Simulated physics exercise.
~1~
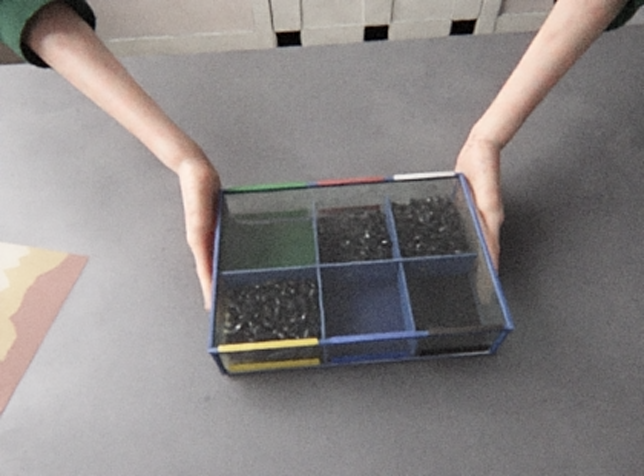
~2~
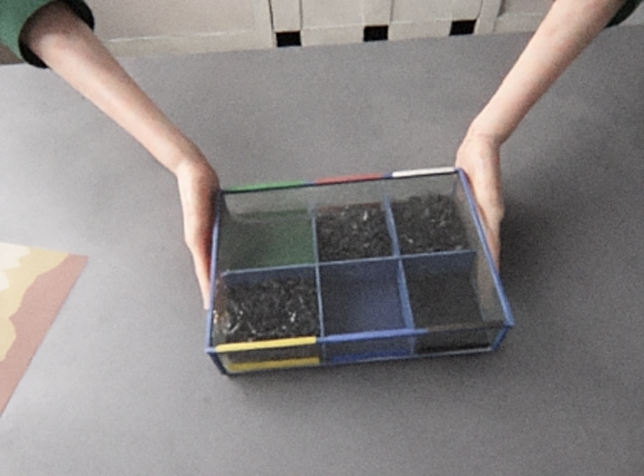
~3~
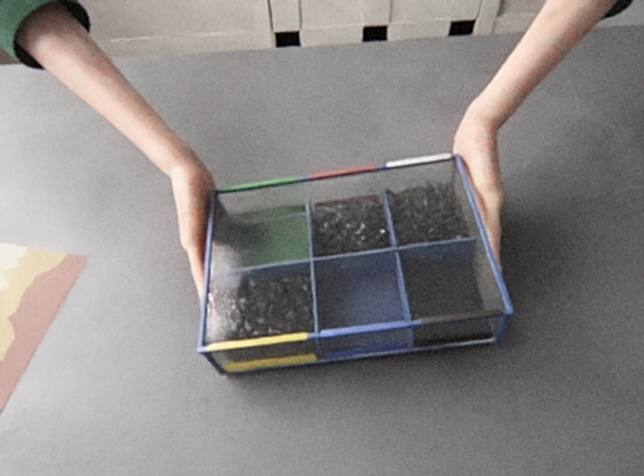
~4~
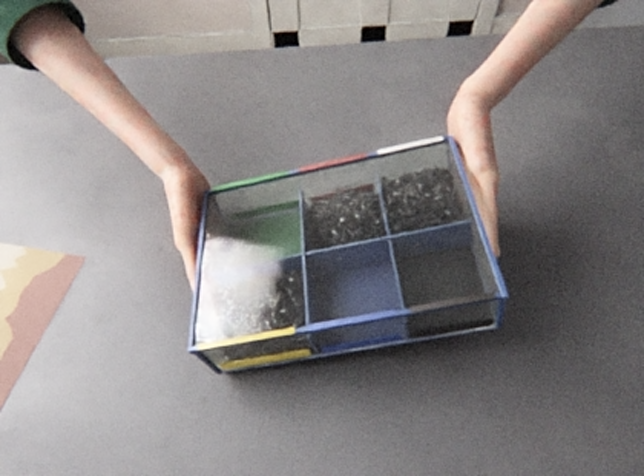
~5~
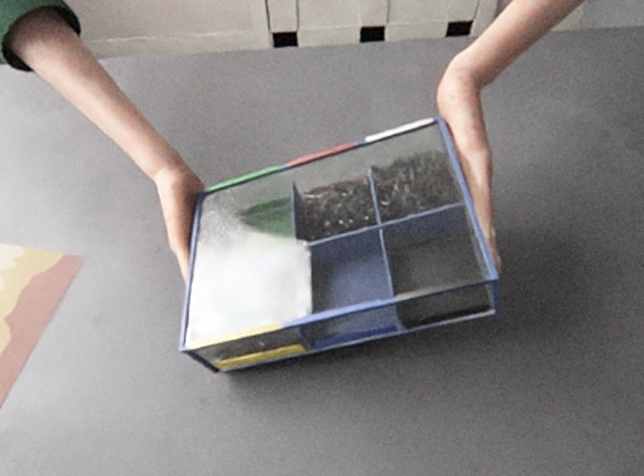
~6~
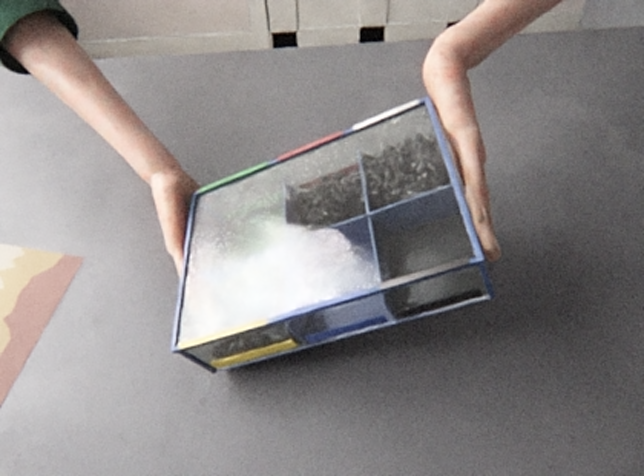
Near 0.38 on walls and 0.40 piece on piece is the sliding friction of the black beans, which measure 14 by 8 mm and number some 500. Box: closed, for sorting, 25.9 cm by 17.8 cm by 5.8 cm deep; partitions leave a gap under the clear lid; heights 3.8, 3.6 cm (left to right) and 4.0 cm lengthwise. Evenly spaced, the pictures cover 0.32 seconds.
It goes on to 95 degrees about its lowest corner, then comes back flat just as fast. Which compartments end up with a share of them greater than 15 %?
Red: Greater. Blue: Not greater. Green: Greater. Yellow: Greater. White: Not greater. Black: Not greater.
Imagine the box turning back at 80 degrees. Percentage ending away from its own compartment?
30 %.
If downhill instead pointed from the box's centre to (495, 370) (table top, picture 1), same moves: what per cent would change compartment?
Roughly 30 percent of them.
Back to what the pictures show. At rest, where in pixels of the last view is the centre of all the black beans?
In the last view, approximately (263, 265).
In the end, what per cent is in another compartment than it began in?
About 45 %.
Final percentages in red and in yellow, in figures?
The red one gets 25 per cent and the yellow one 35 per cent.
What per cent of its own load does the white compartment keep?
Something like 20 in a hundred.
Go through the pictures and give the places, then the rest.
The first frame shows box tilt 0 degrees, front corners at (213, 349) and (508, 326); red 25 %, yellow 35 %, white 40 %.
The second frame shows box tilt 2 degrees, front corners at (211, 349) and (508, 322).
The third frame shows box tilt 6 degrees, front corners at (203, 348) and (507, 310), lowest corner left back.
The fourth frame shows box tilt 12 degrees, front corners at (194, 347) and (501, 294), lowest corner left back.
The fifth frame shows box tilt 18 degrees, front corners at (185, 347) and (492, 276), lowest corner left back.
The sixth frame shows box tilt 24 degrees, front corners at (177, 347) and (477, 258), lowest corner left back; red 25 %, yellow 35 %, white 40 %.
Then, 0.89 s after the last picture, tilt 94 degrees; red 30 %, green 20 %, yellow 35 %, white 20 %.
Then, 1.49 s after the last picture, tilt 40 degrees; red 25 %, green 30 %, yellow 35 %, white 5 %.
Then, 2.13 s after the last picture, tilt 0 degrees; red 25 %, green 30 %, yellow 35 %, white 5 %.
In the end, red 25 %, blue 0 %, green 30 %, yellow 35 %, white 5 %, black 0 %.
